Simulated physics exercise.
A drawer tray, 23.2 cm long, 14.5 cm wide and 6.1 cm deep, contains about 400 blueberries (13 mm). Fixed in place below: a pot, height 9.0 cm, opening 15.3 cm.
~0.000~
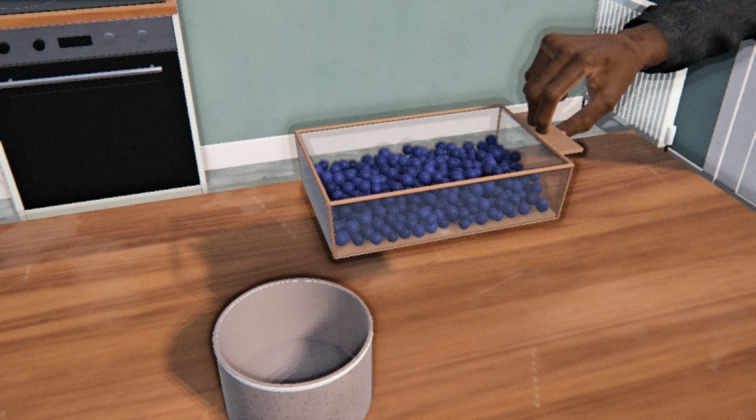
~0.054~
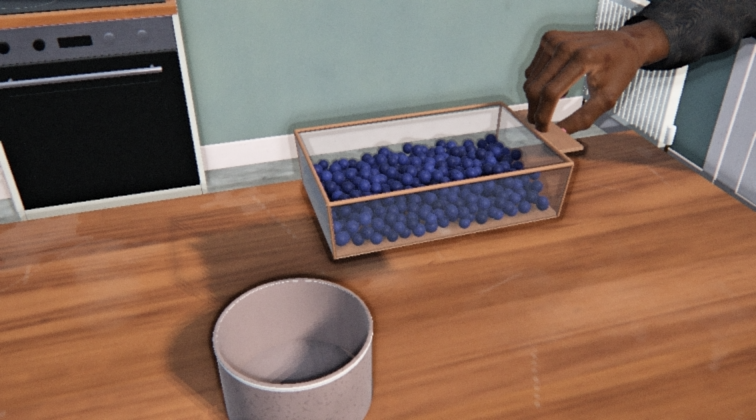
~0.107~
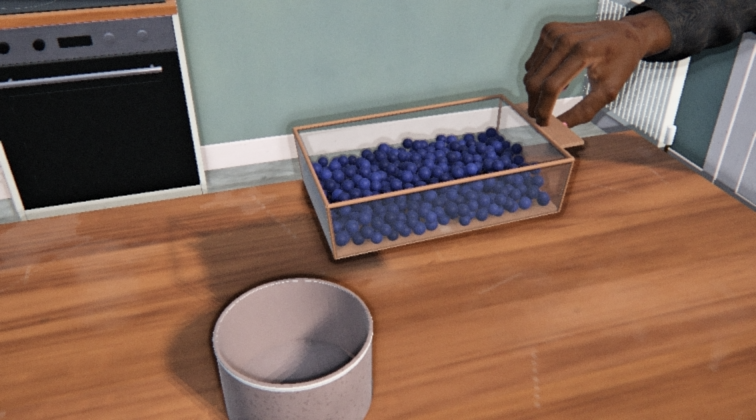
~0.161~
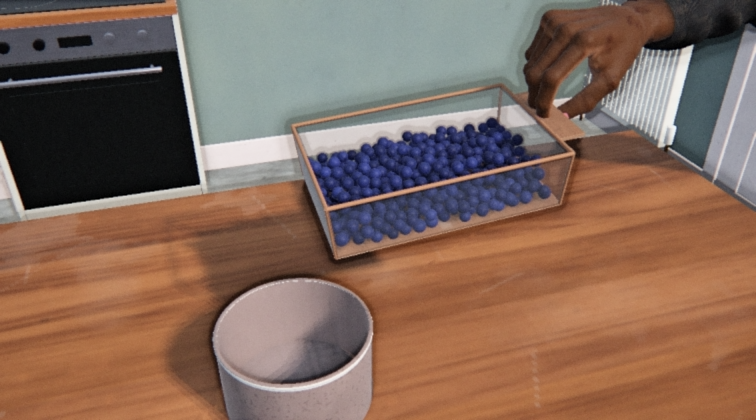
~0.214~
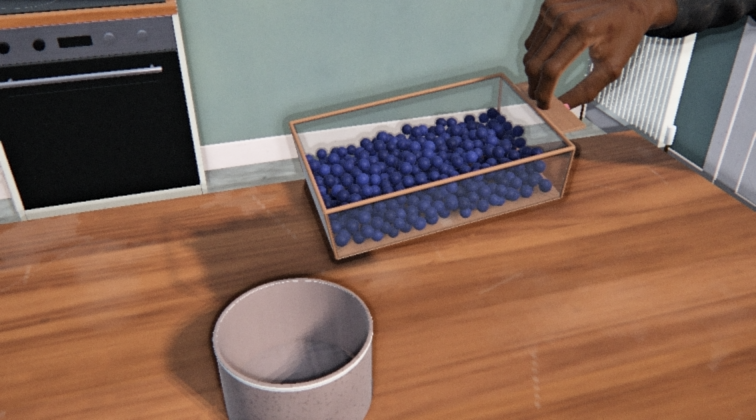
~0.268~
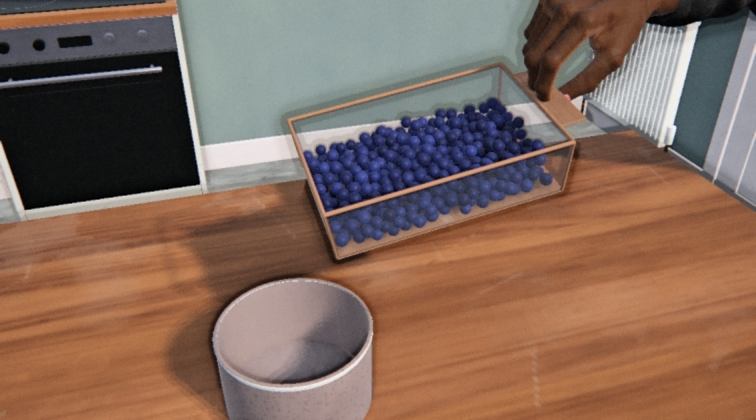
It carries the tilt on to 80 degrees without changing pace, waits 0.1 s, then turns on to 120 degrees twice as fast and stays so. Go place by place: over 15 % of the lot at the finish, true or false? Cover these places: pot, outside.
Pot: True, outside: True.
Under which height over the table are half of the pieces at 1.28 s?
I'd put it at about 26 centimetres.
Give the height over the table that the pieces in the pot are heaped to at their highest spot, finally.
I'd put it near 5.5 cm.
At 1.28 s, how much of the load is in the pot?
Share at that moment: Near 0 per cent.
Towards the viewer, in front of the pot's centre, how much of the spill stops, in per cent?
Around 100%.
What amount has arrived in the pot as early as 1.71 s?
10 %.
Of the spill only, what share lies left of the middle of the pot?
Share of spill: Approx. 80 %.
Then, at 0.82 s, tilt 47 degrees; drawer tray 100 %; middle of all pieces near (408, 136).
Then, at 1.28 s, tilt 75 degrees; drawer tray 95 %; middle of all pieces near (373, 165).
After 1.71 s, tilt 96 degrees; drawer tray 75 %, outside 10 %, pot 10 %, in the air 5 %; middle of all pieces near (341, 243).
After 2.11 s, tilt 120 degrees; drawer tray 5 %, outside 40 %, pot 50 %, in the air 10 %.
In the end, at 2.9 s, drawer tray 0 %, outside 45 %, pot 55 %.
